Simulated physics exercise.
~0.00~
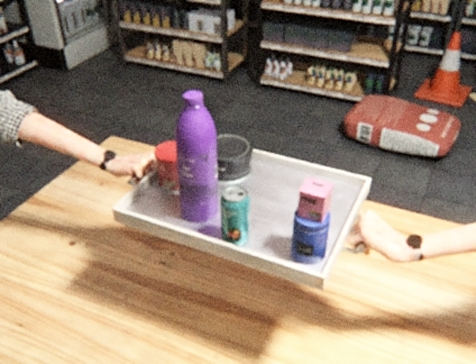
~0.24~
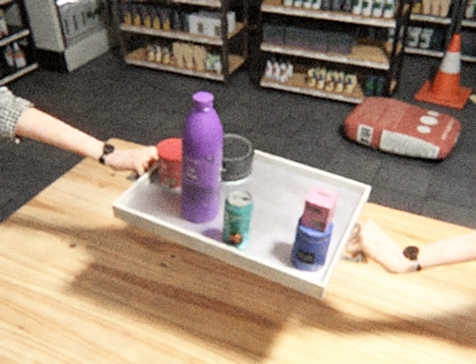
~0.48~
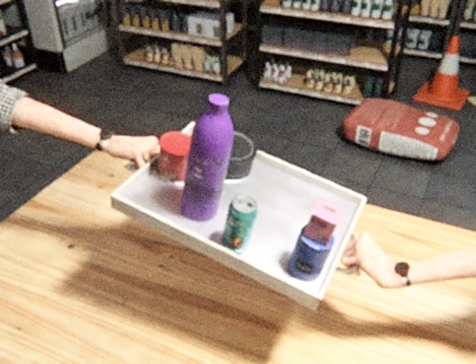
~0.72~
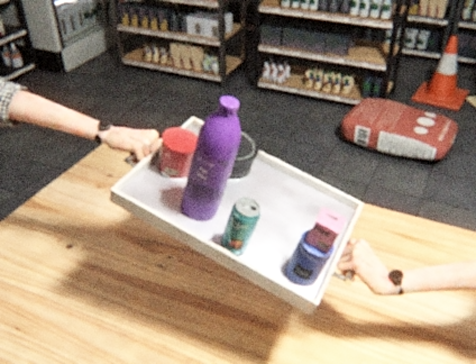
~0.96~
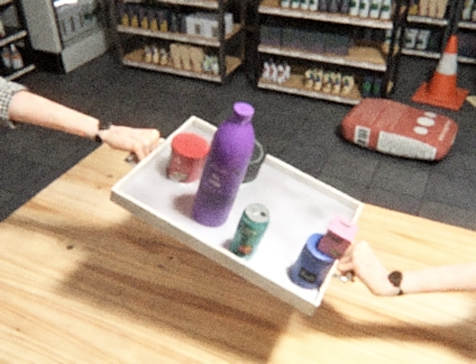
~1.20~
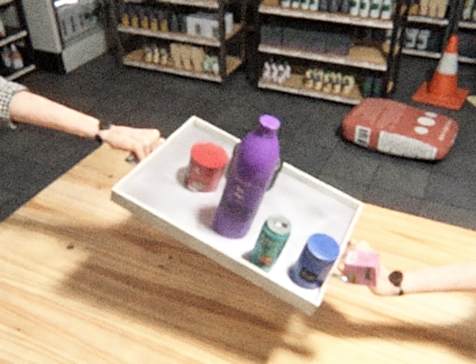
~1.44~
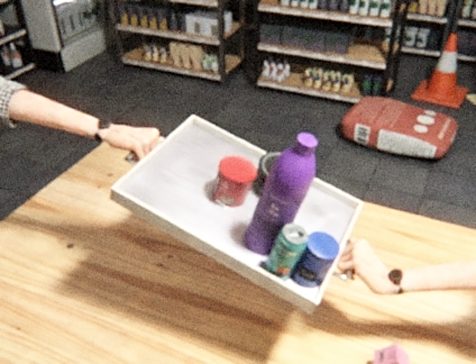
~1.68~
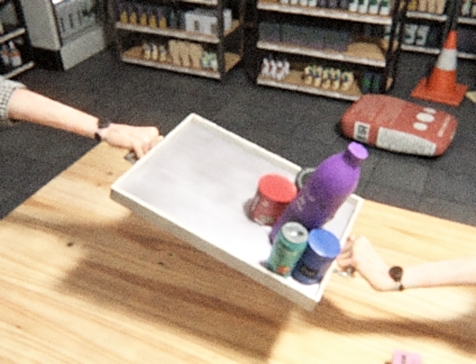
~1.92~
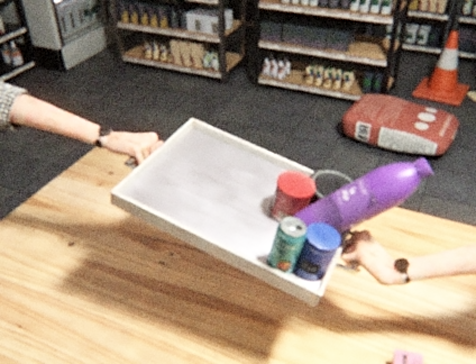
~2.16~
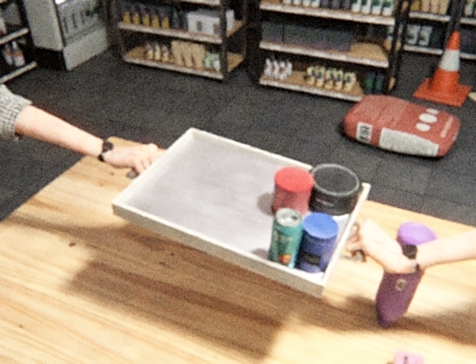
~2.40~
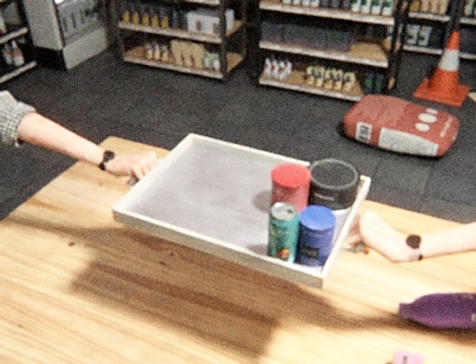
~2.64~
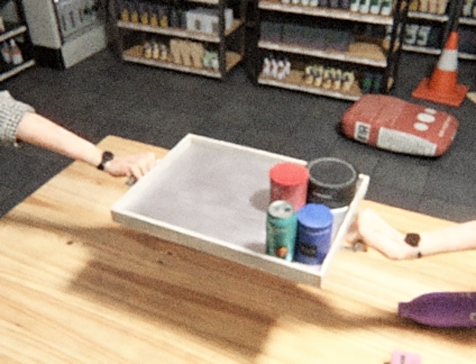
Two hands tilt a tray right, spilling a pink carton and purple bottle, then level it.
